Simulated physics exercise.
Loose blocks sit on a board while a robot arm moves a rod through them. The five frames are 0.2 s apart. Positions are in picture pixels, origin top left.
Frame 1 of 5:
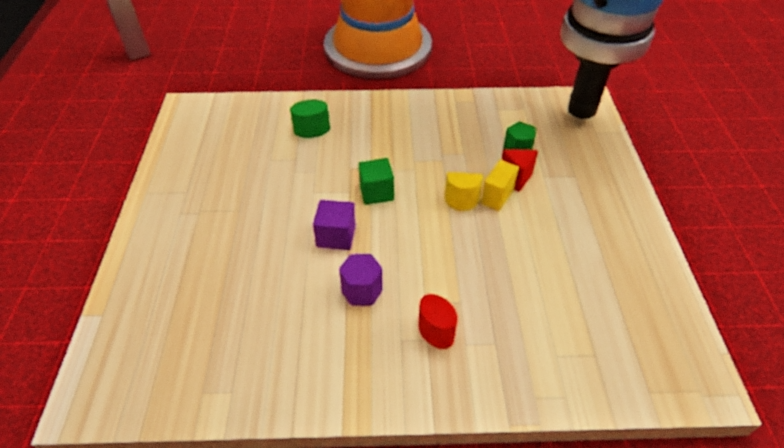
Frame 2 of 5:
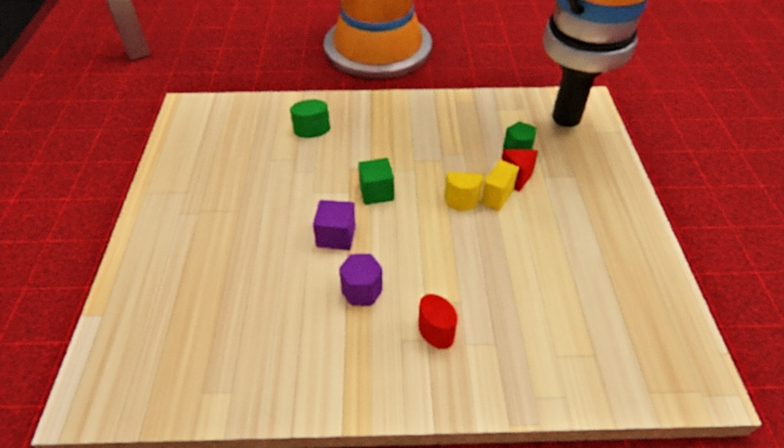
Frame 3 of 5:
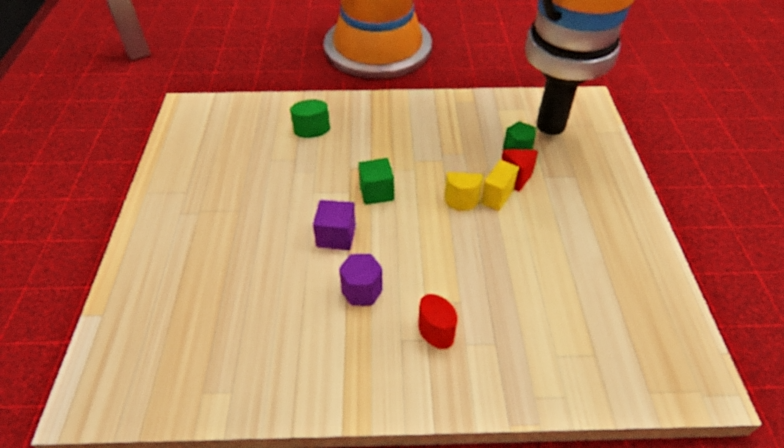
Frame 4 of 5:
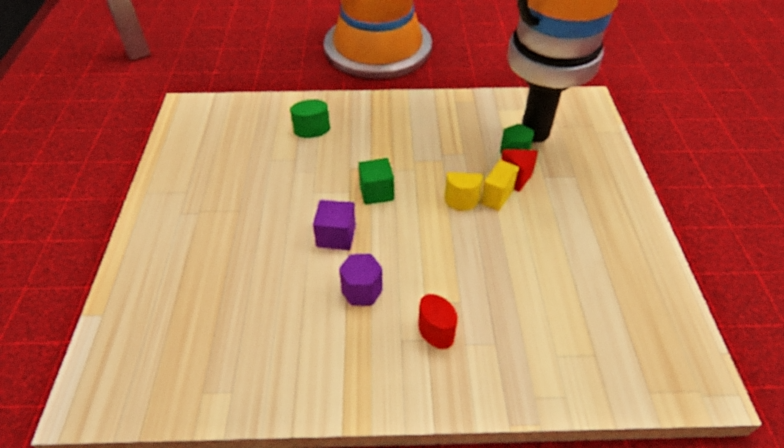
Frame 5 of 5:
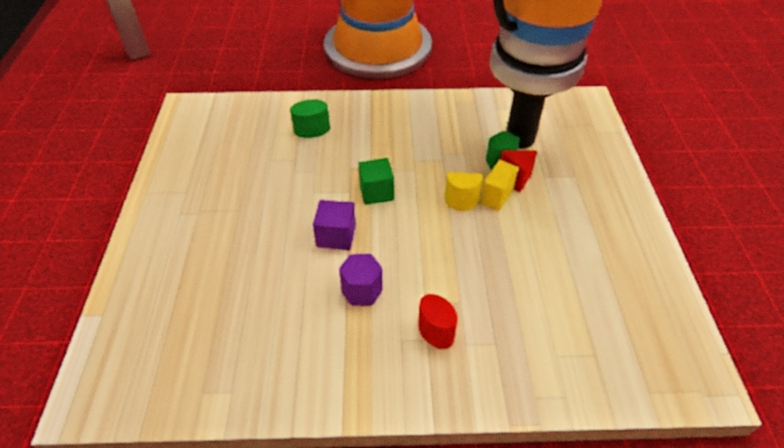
A robot arm holding a black rod reaches over a pale wooden board on a red surface, seen from above at an angle by a still camera. Green, yellow and red blocks cluster at upper right, with green and purple ones around the centre and upper left and a red one below. The rod slides left and slightly nearer, nudging the cluster's green block left.
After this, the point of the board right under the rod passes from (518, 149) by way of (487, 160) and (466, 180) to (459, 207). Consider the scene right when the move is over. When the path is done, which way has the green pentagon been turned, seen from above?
From above, the green pentagon will be seen to turn anti-clockwise.
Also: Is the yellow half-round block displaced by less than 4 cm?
No, that is not what happens.
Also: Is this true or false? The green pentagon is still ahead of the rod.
True.
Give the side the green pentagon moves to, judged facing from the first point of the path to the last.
The left.
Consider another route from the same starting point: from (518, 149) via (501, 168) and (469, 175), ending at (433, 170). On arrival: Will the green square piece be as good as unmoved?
Yes.
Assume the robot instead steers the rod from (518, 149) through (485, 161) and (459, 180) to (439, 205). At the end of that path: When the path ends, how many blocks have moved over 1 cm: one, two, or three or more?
The push will move two blocks.
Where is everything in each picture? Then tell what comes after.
The first picture shows rod tip (582, 111); block tops, yellow half-round block (465, 179); yellow oblong (502, 174); green pentagon (523, 130); red triangular piece (522, 156).
The second picture shows rod (566, 119); blocks unchanged.
The third picture shows rod (550, 126); blocks unchanged.
The fourth picture shows rod (535, 133); green pentagon (519, 133).
The fifth picture shows rod (520, 140); yellow half-round block (465, 179); yellow oblong (502, 174); green pentagon (505, 140); red triangular piece (522, 157).
The first path, step by step. One third of the way, rod (488, 150); yellow oblong (502, 176); green pentagon (482, 157), turned 45° anticlockwise; red triangular piece (520, 159), turned 30° anticlockwise.
Two thirds of the way, rod (467, 171); yellow half-round block (459, 198), turned 30° clockwise; yellow oblong (502, 176); green pentagon (470, 181), turned 80° anticlockwise; red triangular piece (520, 159), turned 30° anticlockwise.
At the end, rod (460, 197); yellow half-round block (453, 221), turned 35° clockwise; yellow oblong (502, 176); green pentagon (472, 207), turned 115° anticlockwise; red triangular piece (520, 159), turned 30° anticlockwise.
